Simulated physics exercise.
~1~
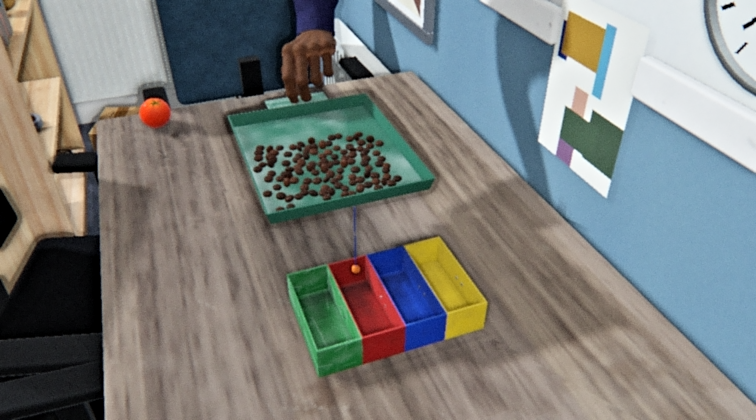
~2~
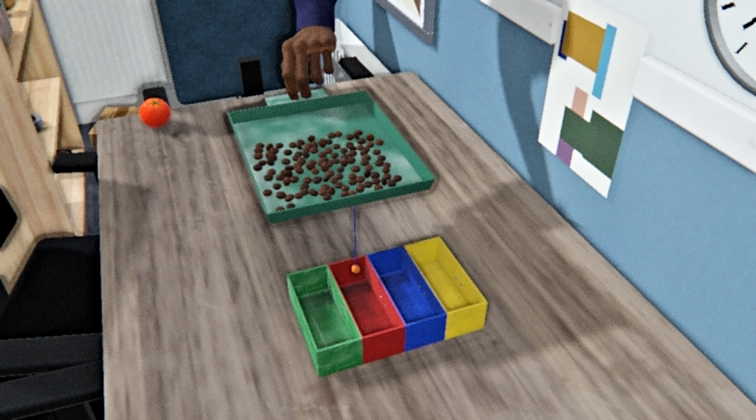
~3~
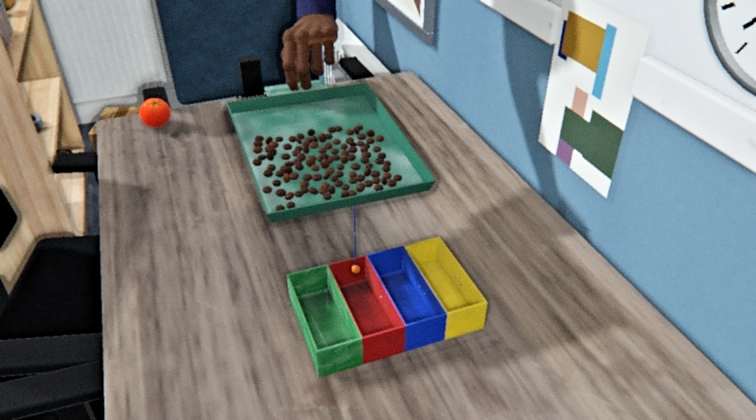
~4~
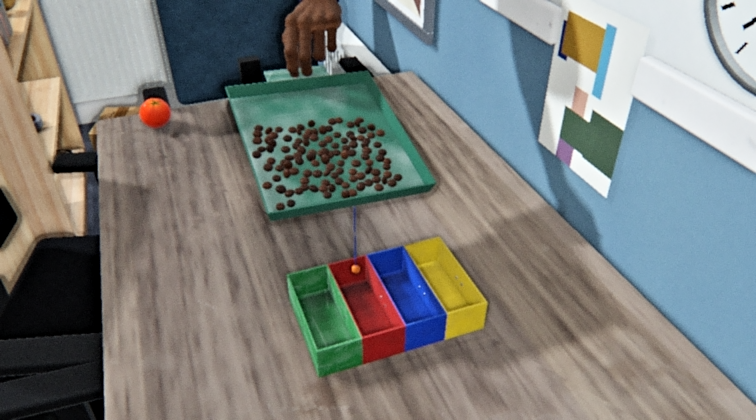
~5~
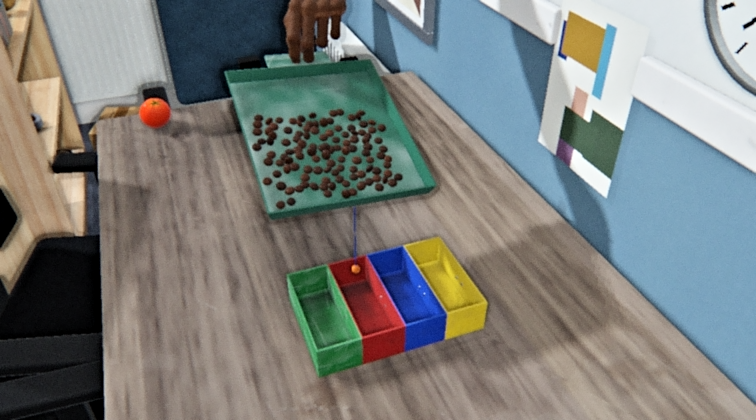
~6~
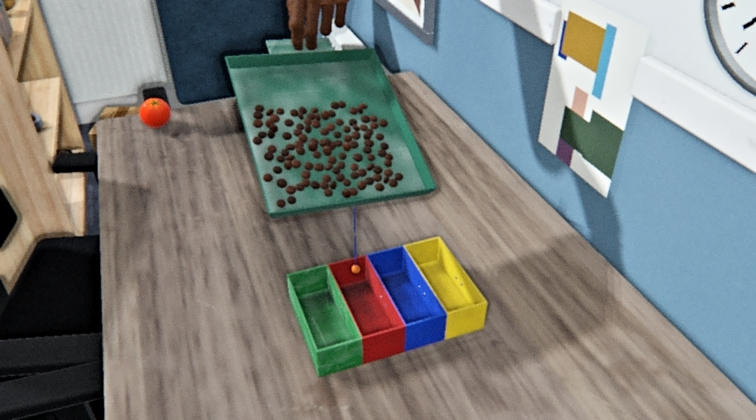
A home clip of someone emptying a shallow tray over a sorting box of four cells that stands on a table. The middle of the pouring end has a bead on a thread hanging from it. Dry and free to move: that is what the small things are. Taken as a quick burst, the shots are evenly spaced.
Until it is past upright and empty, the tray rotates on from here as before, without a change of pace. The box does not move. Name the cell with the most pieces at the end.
Blue.
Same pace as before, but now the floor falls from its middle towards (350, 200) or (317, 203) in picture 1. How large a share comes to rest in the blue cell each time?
Respectively close to 20 and 0 in a hundred.
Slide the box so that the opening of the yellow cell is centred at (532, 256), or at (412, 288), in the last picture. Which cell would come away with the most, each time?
For the first spot I'd say the green cell, and for the second spot the cell in yellow.
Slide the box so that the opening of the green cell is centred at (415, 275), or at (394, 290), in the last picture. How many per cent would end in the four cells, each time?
Around 50 per cent for the first position, around 80 per cent for the second.
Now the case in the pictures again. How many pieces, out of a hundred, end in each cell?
Green cell some 10; red cell some 30; blue cell some 40; yellow cell some 20.
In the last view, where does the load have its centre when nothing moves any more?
Somewhere around (403, 313) in the final view.
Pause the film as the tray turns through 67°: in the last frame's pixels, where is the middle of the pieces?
I'd put the middle close to (372, 191).
Soon, tray tipped steeply; nearly all on the tray; a stray few falling or outside the box.
A while on, tray tipped past a quarter turn; a small part on the tray; about a quarter in the blue cell; a small part in the red cell; a small part in the yellow cell; a stray few in the green cell; about a quarter falling or outside the box.
Towards the end, tray tipped past a quarter turn; about a third in the blue cell; about a quarter in the red cell; about a quarter in the yellow cell; a small part in the green cell.
Finally, tray tipped past a quarter turn; about a third in the blue cell; about a quarter in the red cell; about a quarter in the yellow cell; a small part in the green cell.
